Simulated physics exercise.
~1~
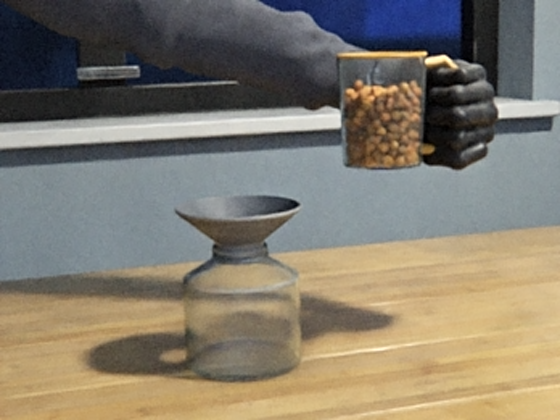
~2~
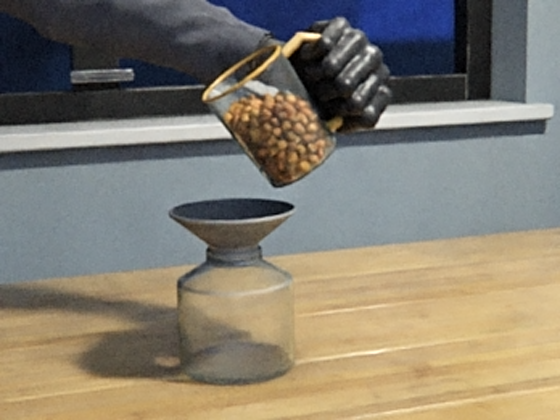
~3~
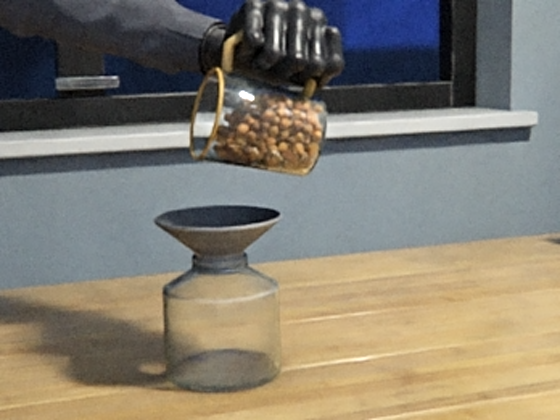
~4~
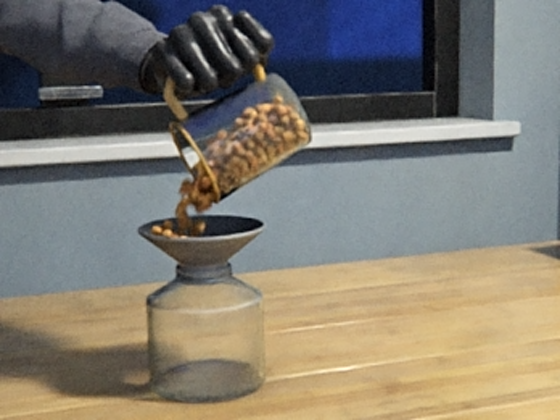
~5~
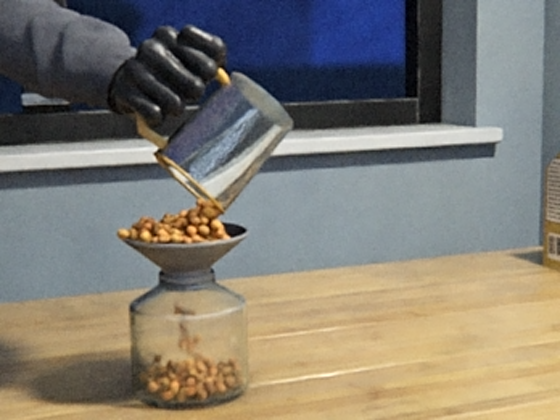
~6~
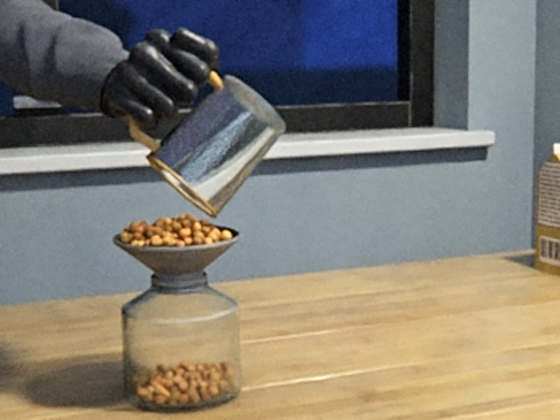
To begin with, a black-gloved hand holds a clear measuring cup of roasted chickpeas upright, to the right of a glass jar with a dark funnel in its neck. The hand carries the cup left and tips it until it lies on its side above the funnel. As it tilts further, chickpeas begin tumbling over the rim into the funnel. The cup empties, and the funnel heaps up while some pieces drop into the jar. Finally, the empty cup stays steeply tipped, with a layer of chickpeas in the jar, most still piled in the funnel, and none spilt on the table.
